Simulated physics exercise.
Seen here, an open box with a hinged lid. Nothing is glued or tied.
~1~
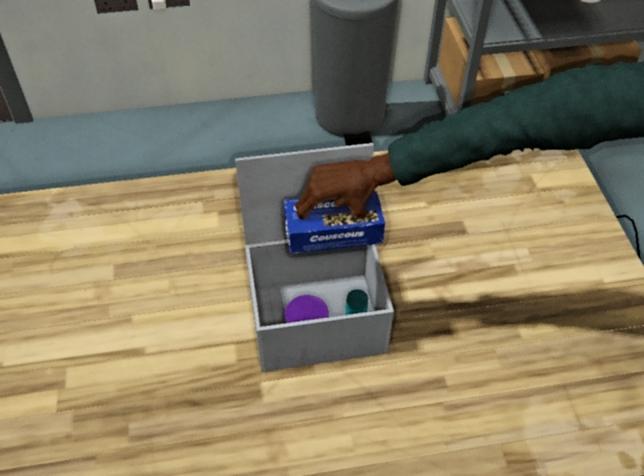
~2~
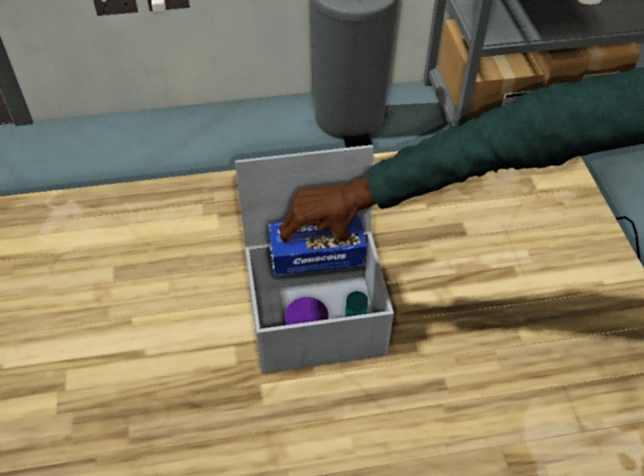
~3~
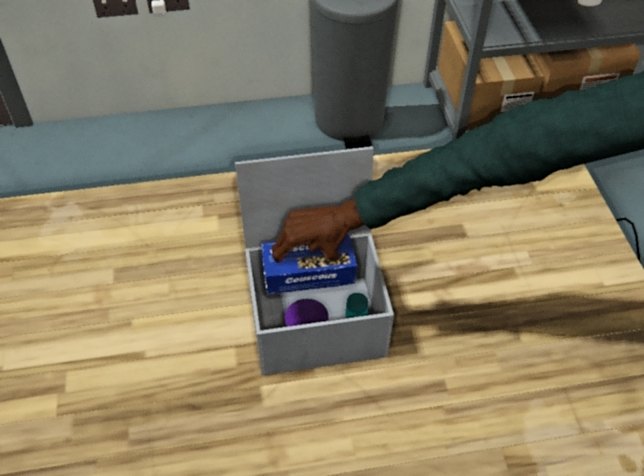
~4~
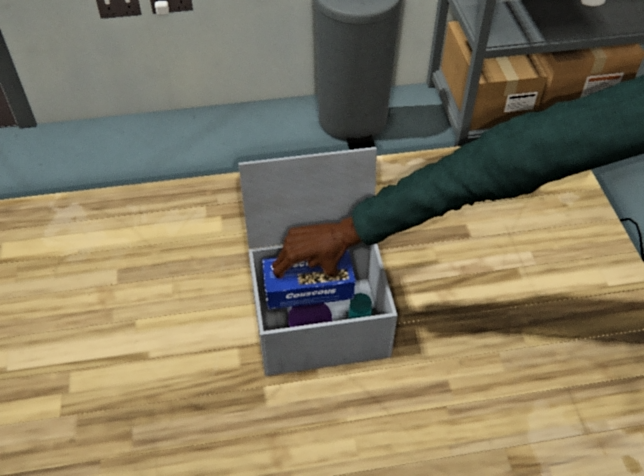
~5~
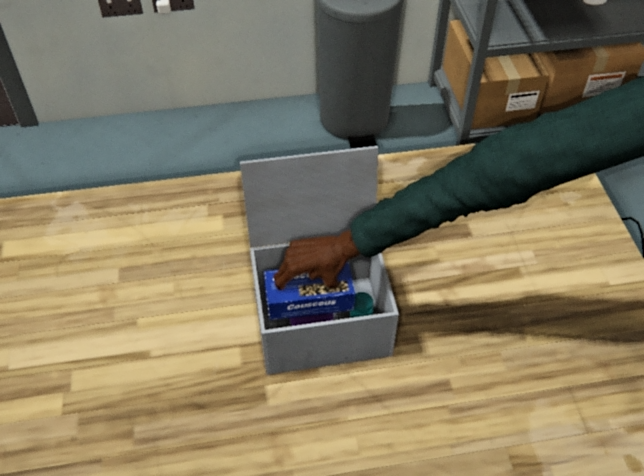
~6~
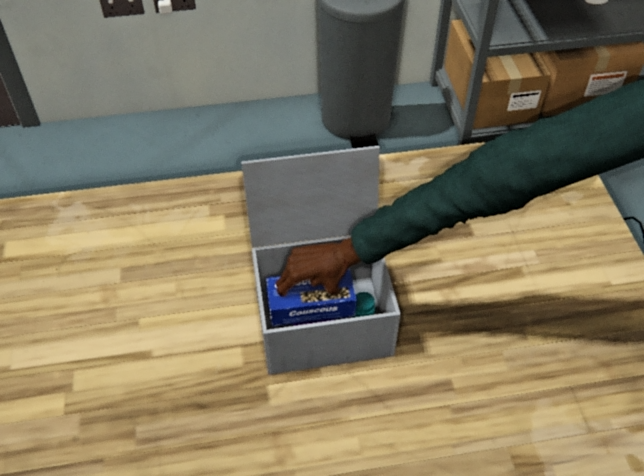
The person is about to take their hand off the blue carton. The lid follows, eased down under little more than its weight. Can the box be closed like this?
Outcome: The lid stays ajar.
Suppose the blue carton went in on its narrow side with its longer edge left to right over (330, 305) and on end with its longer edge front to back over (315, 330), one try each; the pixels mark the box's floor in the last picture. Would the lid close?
First try: It closes; second try: It stays ajar.
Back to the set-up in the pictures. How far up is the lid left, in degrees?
Some 6° above the rim.
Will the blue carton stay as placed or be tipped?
It keeps its pose.
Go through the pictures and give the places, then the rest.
The first picture shows coming down; blue carton (334, 222); turquoise shaker (356, 312).
The second picture shows coming down; blue carton (317, 245); turquoise shaker (356, 314).
The third picture shows coming down; blue carton (309, 264); turquoise shaker (356, 316).
The fourth picture shows coming down; blue carton (309, 280).
The fifth picture shows coming down; blue carton (309, 291).
The sixth picture shows in place under the hand; blue carton (311, 297).
Then, 1.20 s past the last view, lid starting down.
Then, 1.70 s past the last view, lid 46° above the rim.
Then, 1.90 s past the last view, lid 22° above the rim.
Finally, lid 6° above the rim; all 3 still in place. Final places as the last picture's camera would see them, blue carton near (311, 299).
